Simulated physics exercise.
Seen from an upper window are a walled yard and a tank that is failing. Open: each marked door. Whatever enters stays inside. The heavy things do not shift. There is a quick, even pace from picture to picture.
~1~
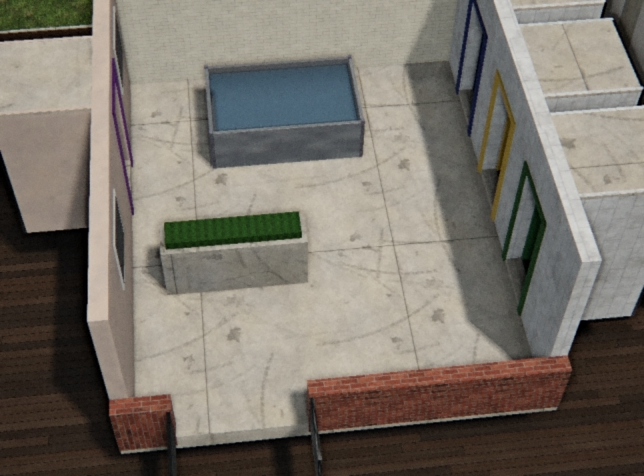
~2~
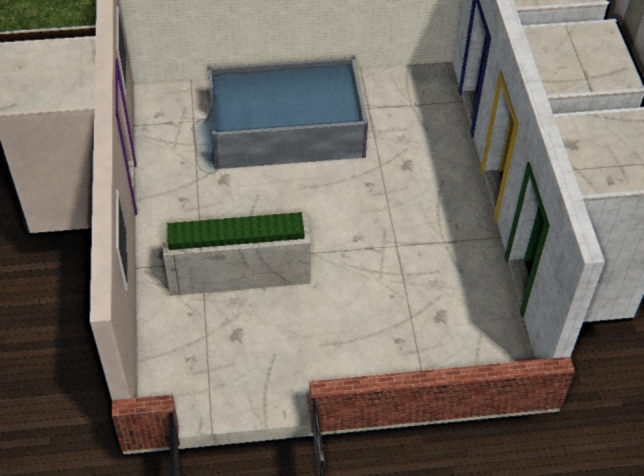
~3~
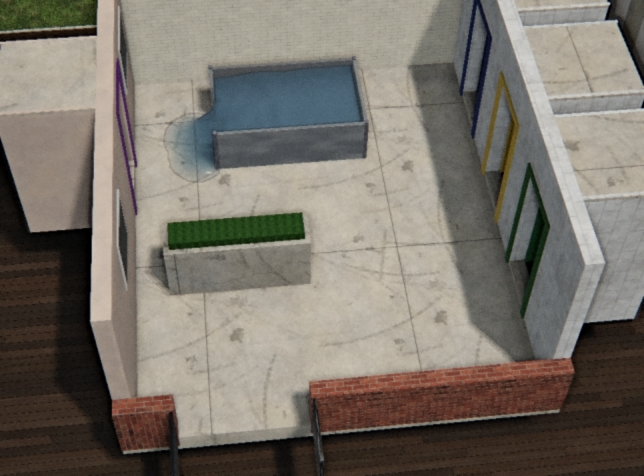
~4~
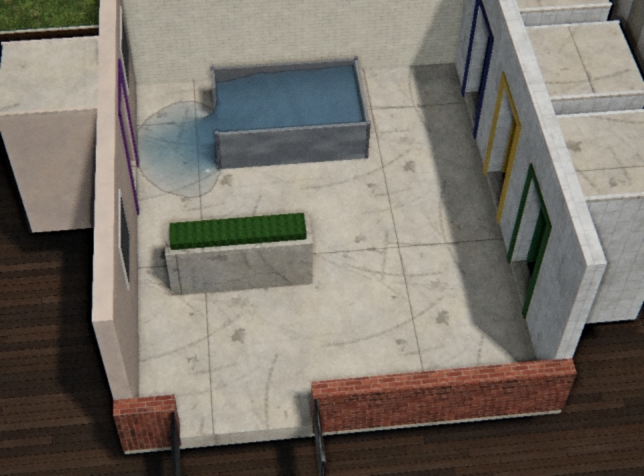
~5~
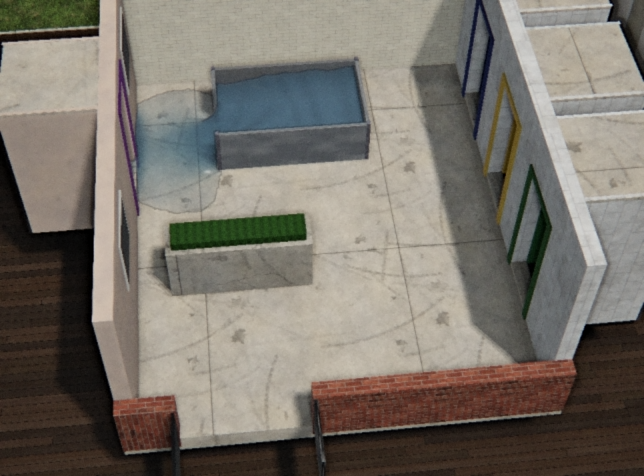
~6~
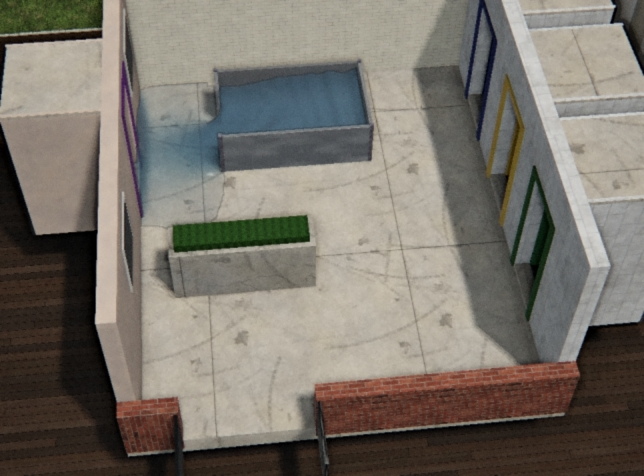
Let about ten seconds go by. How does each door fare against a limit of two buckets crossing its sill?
Green door: Within the cap. Purple door: Over the cap. Yellow door: Within the cap. Blue door: Within the cap.
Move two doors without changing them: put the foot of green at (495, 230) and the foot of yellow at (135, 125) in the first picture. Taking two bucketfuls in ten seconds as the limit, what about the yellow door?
Logged - yellow door ends up higher.
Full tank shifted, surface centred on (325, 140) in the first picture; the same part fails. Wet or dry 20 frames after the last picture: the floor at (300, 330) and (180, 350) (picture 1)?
Point 1: Not wet; point 2: Soaked through.
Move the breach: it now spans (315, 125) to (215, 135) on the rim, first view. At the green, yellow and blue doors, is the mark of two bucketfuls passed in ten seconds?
So, taking them in turn: Green door tops the limit, yellow door doesn't reach it, blue door doesn't reach it.
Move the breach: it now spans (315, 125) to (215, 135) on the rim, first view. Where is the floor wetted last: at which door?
The answer is the blue door.
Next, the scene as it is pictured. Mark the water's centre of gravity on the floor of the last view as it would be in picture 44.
Around pixel (291, 174).
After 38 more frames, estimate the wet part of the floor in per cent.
About 75 per cent.
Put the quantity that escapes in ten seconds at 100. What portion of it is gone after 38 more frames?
Estimated share: Close to 75 %.
A moment on, water covers 15 % of the floor; the green door not reached, the purple door over two buckets in, the yellow door not reached, the blue door not reached.
Next, water covers 25 % of the floor; the green door not reached, the purple door far over two buckets in, the yellow door not reached, the blue door not reached.
Then, water covers 45 % of the floor; the green door not reached, the purple door far over two buckets in, the yellow door not reached, the blue door not reached.
Later, water covers 75 % of the floor; the green door wet at the sill, nothing in, the purple door far over two buckets in, the yellow door under two buckets in, the blue door under two buckets in.
In the end, water covers 95 % of the floor; the green door wet at the sill, nothing in, the purple door far over two buckets in, the yellow door under two buckets in, the blue door under two buckets in.
